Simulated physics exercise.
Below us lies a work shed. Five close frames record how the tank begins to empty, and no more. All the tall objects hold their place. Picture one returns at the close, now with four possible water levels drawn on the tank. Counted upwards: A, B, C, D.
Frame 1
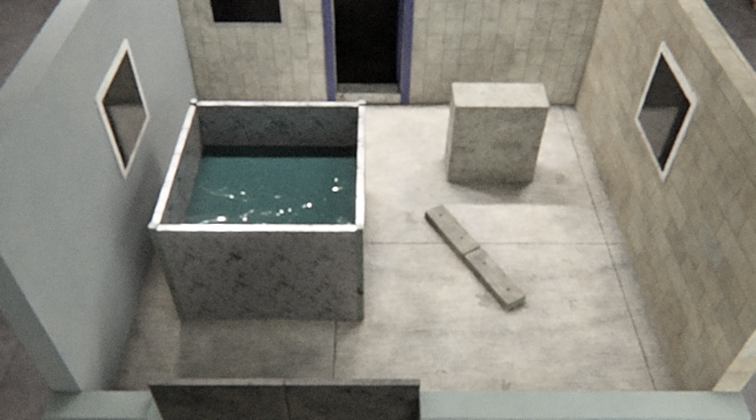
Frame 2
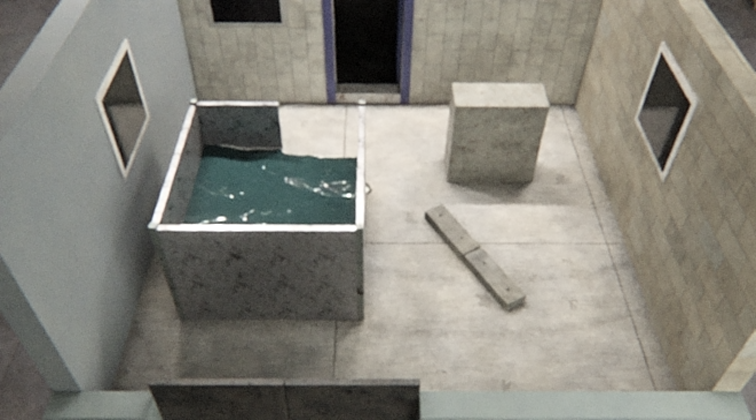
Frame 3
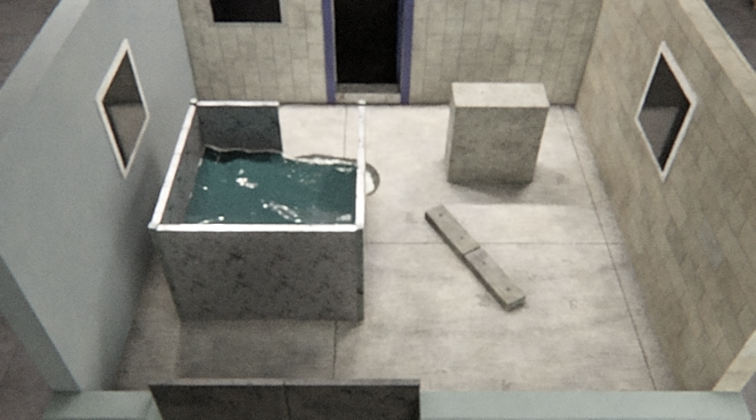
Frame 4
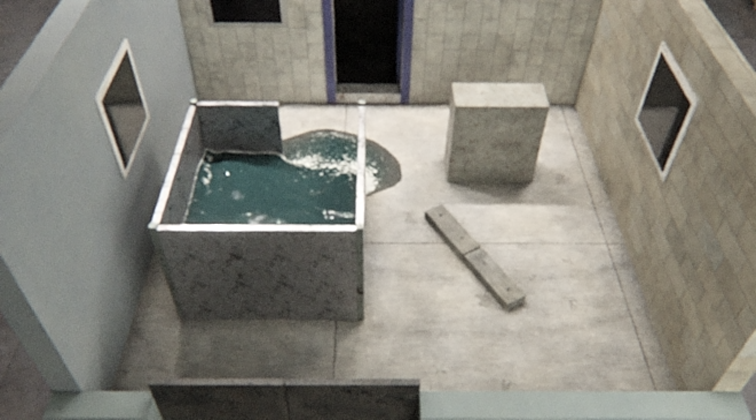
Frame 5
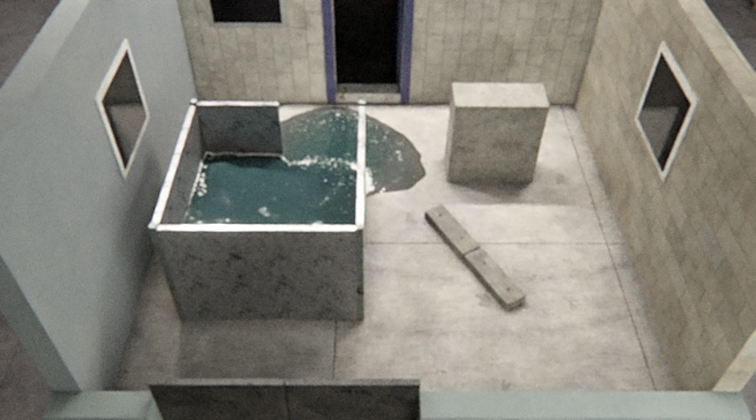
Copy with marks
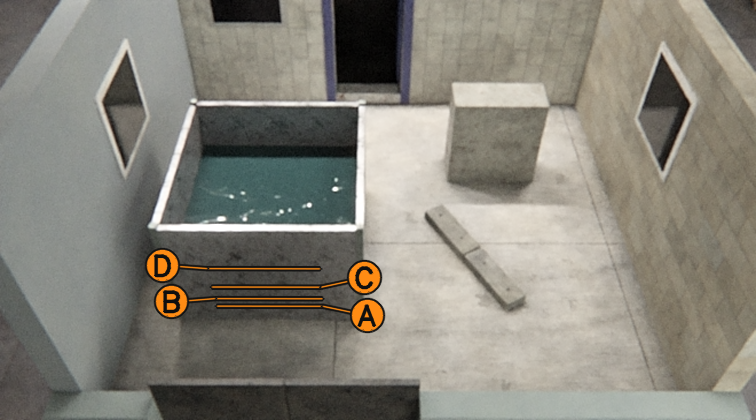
A square, dark-walled tank of teal water stands at the left of a pale-floored work shed, seen from above by a still camera. A grey block sits at the right, a plank lies diagonally in front of it, and a blue-framed doorway opens behind. Part of the tank's back wall disappears, the water ripples and pours out, and a dark puddle spreads behind and right across the floor.
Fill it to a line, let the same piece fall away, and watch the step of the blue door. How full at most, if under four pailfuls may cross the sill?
The answer is level B.
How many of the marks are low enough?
Two of them.
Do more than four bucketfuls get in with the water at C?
Yes, that goes wrong.
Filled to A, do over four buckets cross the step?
No, not at all.
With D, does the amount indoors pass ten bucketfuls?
Yes, it does.
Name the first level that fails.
Here it is level C.
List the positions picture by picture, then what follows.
In the first picture, water in the tank at rest, its middle at (274, 200); foot of the blue doorway at (368, 103); shut gate at (287, 388).
In the second picture, water covers 1 % of the ground, its front hidden from here.
In the third picture, water covers 3 % of the ground, its front hidden from here.
In the fourth picture, 7 % of the ground under water, visible out to (392, 170).
In the fifth picture, 13 % of the ground under water, visible out to (411, 155).
In orange, A at (270, 306); B at (268, 298); C at (266, 287); D at (263, 268); from the bottom up A, B, C, D.
Choosing A, nothing gets over.
Choosing B, a bucket or two gets in.
Choosing C, about 10 bucketfuls get in.
Choosing D, dozens of bucketfuls pour in.
